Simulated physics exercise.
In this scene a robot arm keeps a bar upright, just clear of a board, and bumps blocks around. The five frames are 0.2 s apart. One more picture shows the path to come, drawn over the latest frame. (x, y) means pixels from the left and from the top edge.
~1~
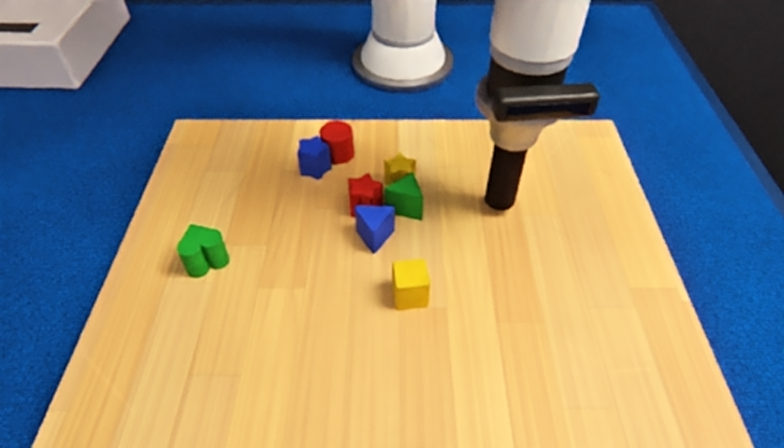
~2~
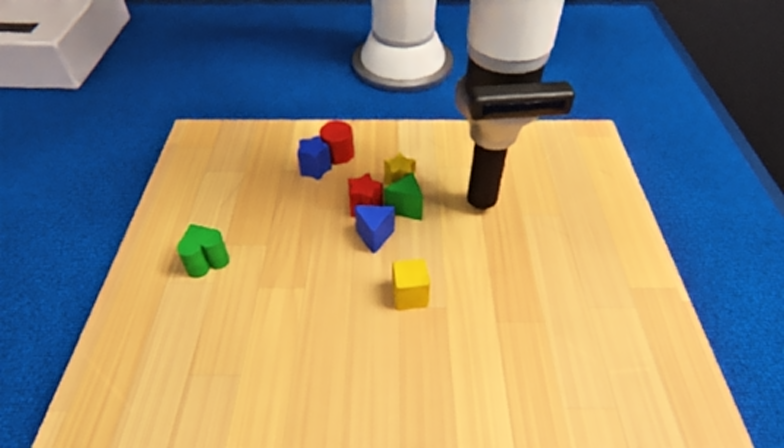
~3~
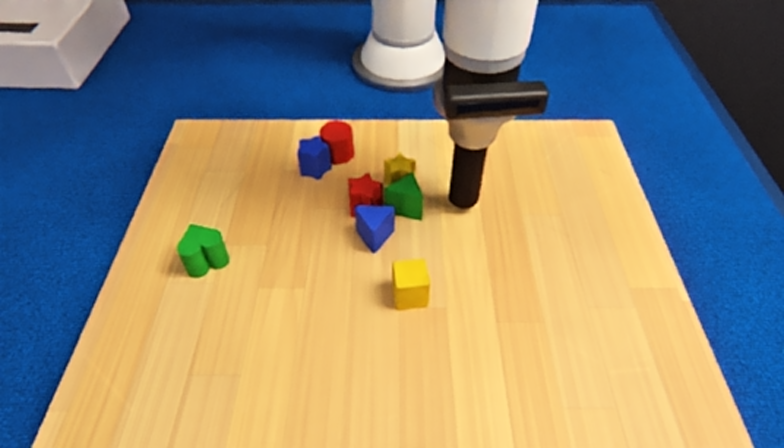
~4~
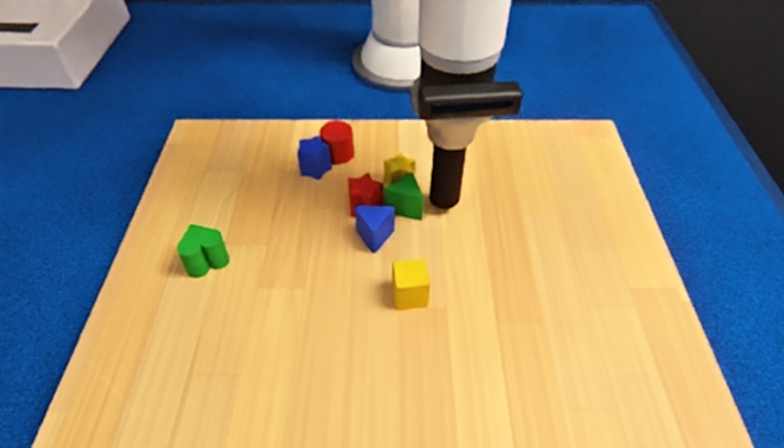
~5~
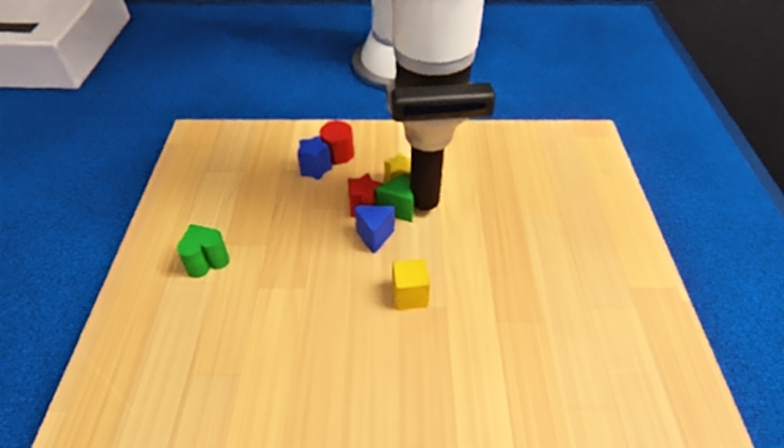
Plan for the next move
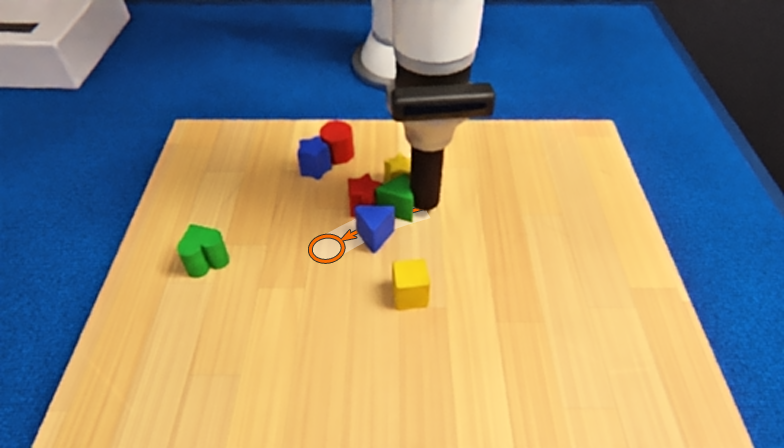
The footage shows a robot arm with a black bar moving steadily left above a wooden board scattered with coloured blocks, until the bar meets the green triangular block beside the red and yellow stars and nudges it slightly left.
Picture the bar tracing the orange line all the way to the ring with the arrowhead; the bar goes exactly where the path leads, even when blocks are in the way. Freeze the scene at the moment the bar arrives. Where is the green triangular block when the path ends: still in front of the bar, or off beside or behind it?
The bar should slip past it.
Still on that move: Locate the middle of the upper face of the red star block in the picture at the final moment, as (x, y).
Near (343, 180).
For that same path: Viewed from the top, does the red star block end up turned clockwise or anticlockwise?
Rotates clockwise.
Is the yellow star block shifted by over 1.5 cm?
Answer: No.
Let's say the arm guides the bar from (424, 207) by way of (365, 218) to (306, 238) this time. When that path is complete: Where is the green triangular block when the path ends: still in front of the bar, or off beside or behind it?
I think it holds its spot in front.
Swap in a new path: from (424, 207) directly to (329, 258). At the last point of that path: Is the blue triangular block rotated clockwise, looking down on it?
In short: No.
Drawn move, from (424, 207) through (391, 217) and (358, 231) to (327, 249).
On the path given first. One third of the way, bar at (391, 210); red star block at (347, 182), turned 15° clockwise; blue triangular block at (372, 217); green triangular block at (362, 198).
Two thirds of the way, bar at (358, 224); red star block at (343, 180), turned 30° clockwise; blue triangular block at (365, 228), turned 20° anticlockwise; green triangular block at (327, 208), turned 15° clockwise.
At the end, bar at (326, 241); red star block at (343, 180), turned 30° clockwise; blue triangular block at (365, 230), turned 35° anticlockwise; green triangular block at (302, 211), turned 45° clockwise; yellow star block still.
